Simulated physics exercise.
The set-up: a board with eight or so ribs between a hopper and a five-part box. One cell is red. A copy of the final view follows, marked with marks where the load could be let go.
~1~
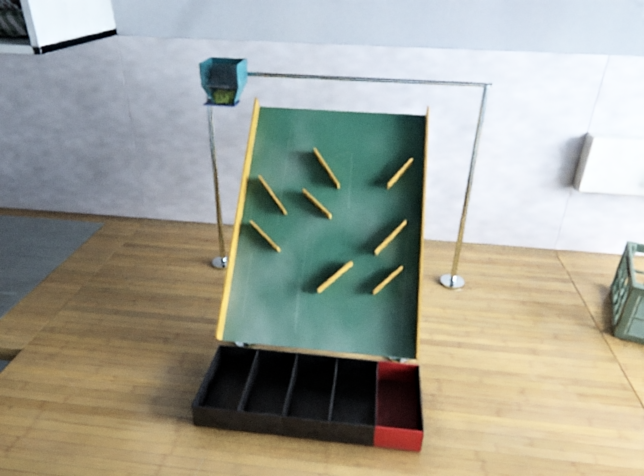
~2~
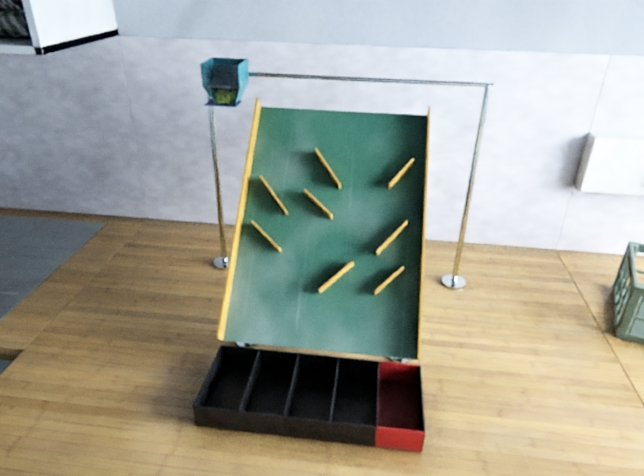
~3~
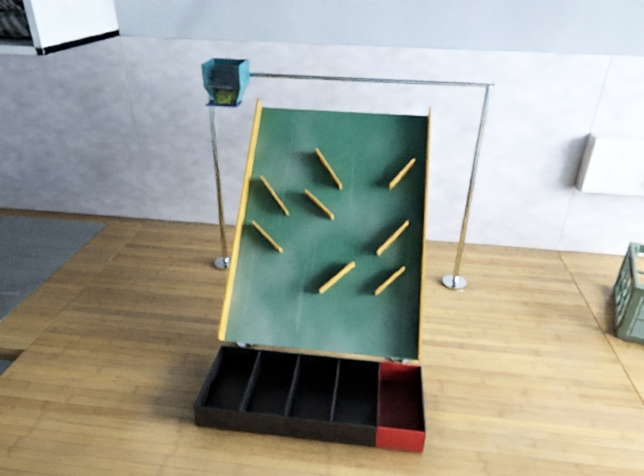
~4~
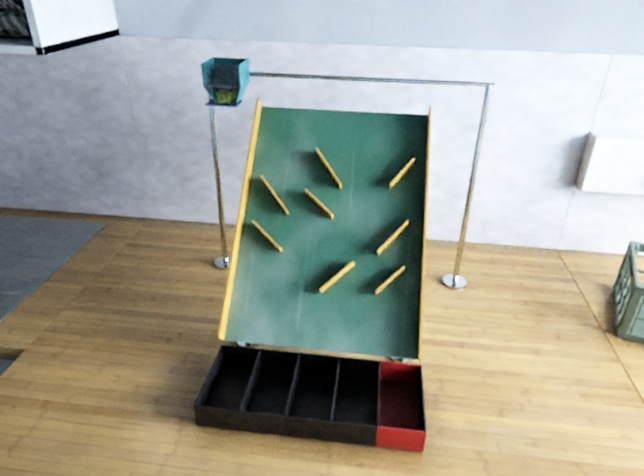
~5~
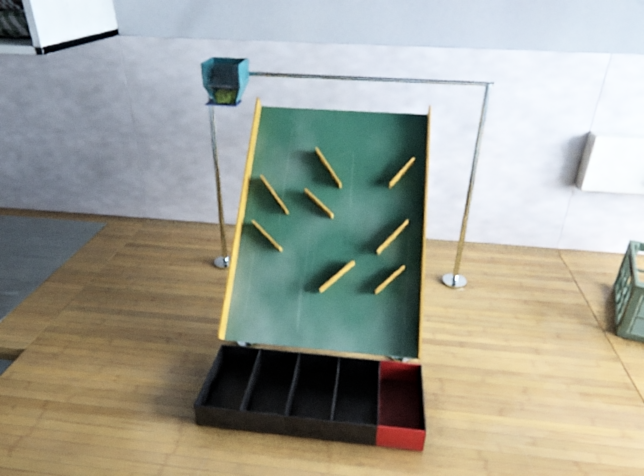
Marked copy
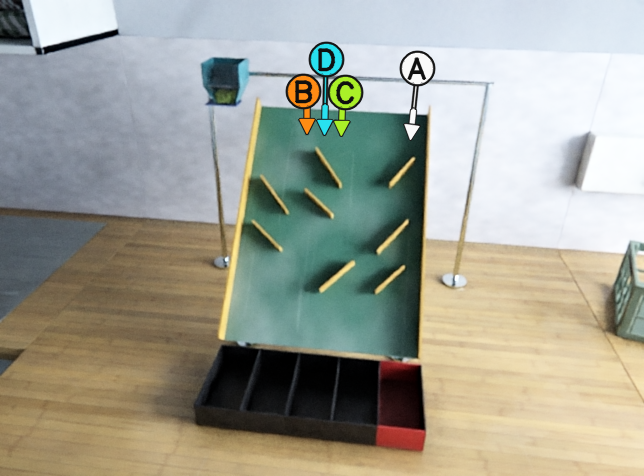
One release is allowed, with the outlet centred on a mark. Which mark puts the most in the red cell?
I would pick mark A.
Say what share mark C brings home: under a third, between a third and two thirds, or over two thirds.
It is under a third.
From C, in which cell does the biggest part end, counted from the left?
The fourth from the left.
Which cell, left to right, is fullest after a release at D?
The fourth from the left.
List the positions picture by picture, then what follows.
The first picture shows hopper at (226, 95), dried peas, door shut.
The second picture shows ribs (316, 148) to (340, 184), (390, 184) to (414, 158), (260, 175) to (285, 210).
The third picture shows ribs (305, 189) to (332, 215), (253, 221) to (280, 249), (378, 252) to (408, 221).
The fourth picture shows ribs (320, 290) to (354, 261), (376, 292) to (405, 266).
The fifth picture shows red cell at (400, 437), number 5 of 5 from the left.
On the marked copy, mark A meets the board at (410, 134); mark B meets the board at (307, 128); mark C meets the board at (341, 130); mark D meets the board at (324, 129).
For mark A, about a third in the red cell, about half in other cells, a small part outside the box.
For mark B, a stray few in the red cell, nearly all in other cells, a stray few outside the box.
For mark C, none in the red cell, nearly all in other cells, a stray few outside the box.
For mark D, a small part in the red cell, nearly all in other cells, a stray few outside the box.
